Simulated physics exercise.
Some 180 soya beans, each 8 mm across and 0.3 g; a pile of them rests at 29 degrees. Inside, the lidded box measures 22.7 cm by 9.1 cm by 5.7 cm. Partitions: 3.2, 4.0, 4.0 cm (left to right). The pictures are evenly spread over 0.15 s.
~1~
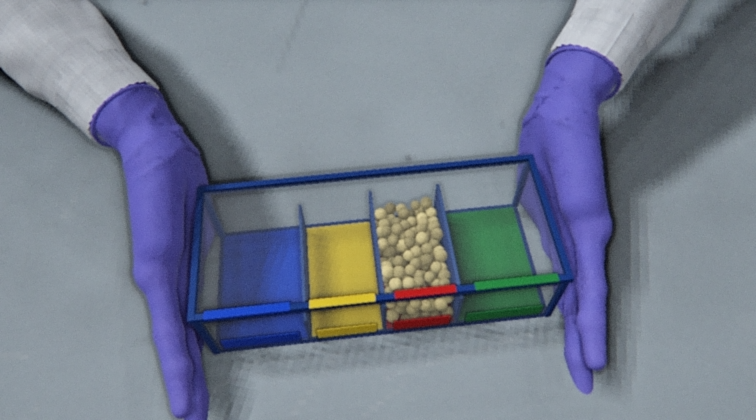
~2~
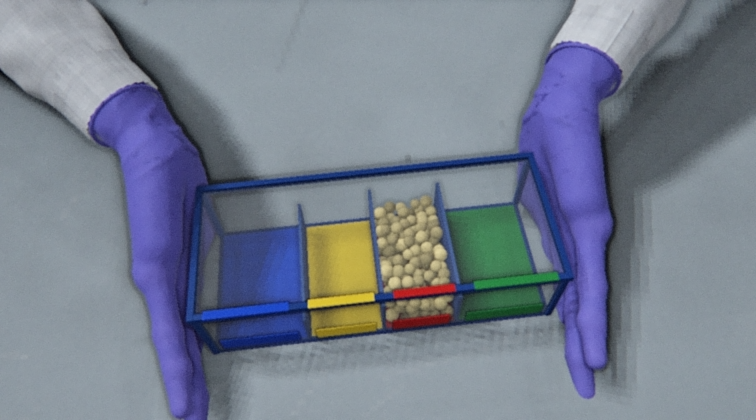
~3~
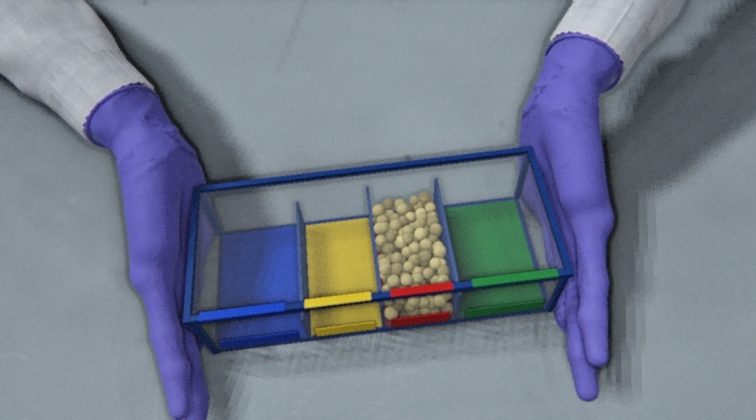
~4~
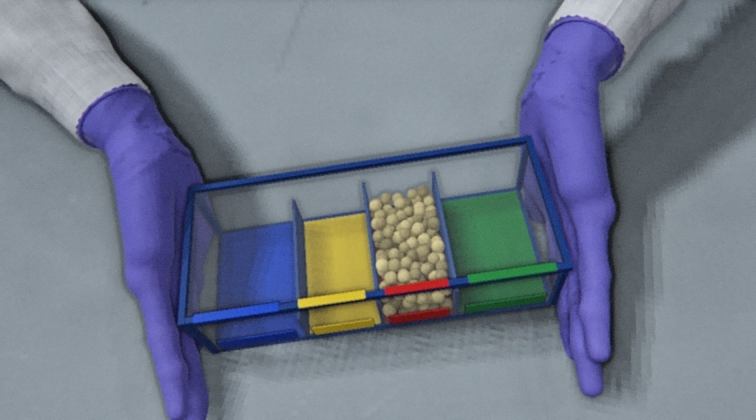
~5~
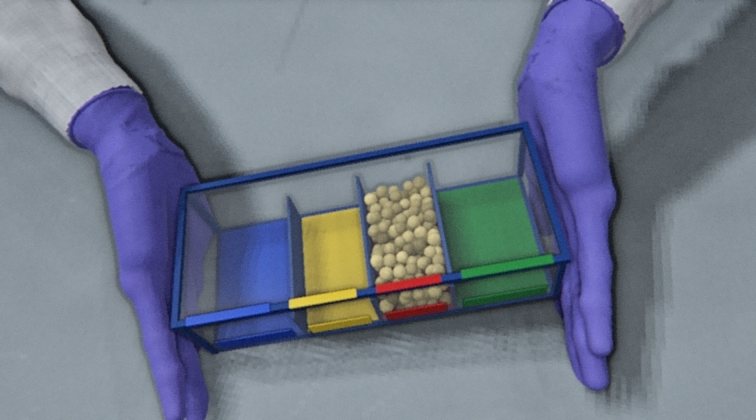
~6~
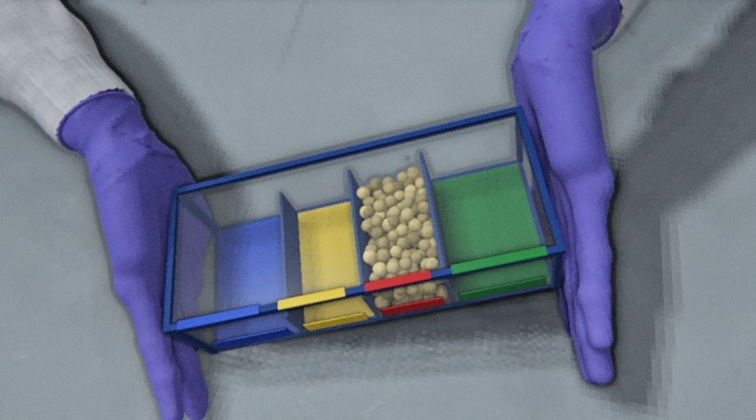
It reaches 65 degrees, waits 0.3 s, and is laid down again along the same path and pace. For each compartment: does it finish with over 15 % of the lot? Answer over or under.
Red over, blue under, green under, yellow under.
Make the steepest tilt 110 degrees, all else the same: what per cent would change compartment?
Some 30 per cent.
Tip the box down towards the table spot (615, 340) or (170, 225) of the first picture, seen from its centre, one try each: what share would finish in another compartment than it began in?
About 10 and 15 per cent.
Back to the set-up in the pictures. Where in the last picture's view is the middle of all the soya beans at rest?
Near (403, 273).
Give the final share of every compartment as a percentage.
Red 90; blue 10; green 0; yellow 5.
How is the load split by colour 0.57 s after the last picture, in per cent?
Red 90, blue 5, green 0, yellow 5.
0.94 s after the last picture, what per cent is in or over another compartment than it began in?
Roughly 10 per cent.
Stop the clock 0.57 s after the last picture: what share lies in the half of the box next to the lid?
About 20 per cent.
Then, 0.57 s after the last picture, tilt 65 degrees; red 90 %, blue 5 %, yellow 5 %.
Then, 0.94 s after the last picture, tilt 39 degrees; red 90 %, blue 10 %, yellow 5 %.
Then, 1.41 s after the last picture, tilt 0 degrees; red 90 %, blue 10 %, yellow 5 %.
In the end, red 90 %, blue 10 %, green 0 %, yellow 5 %.
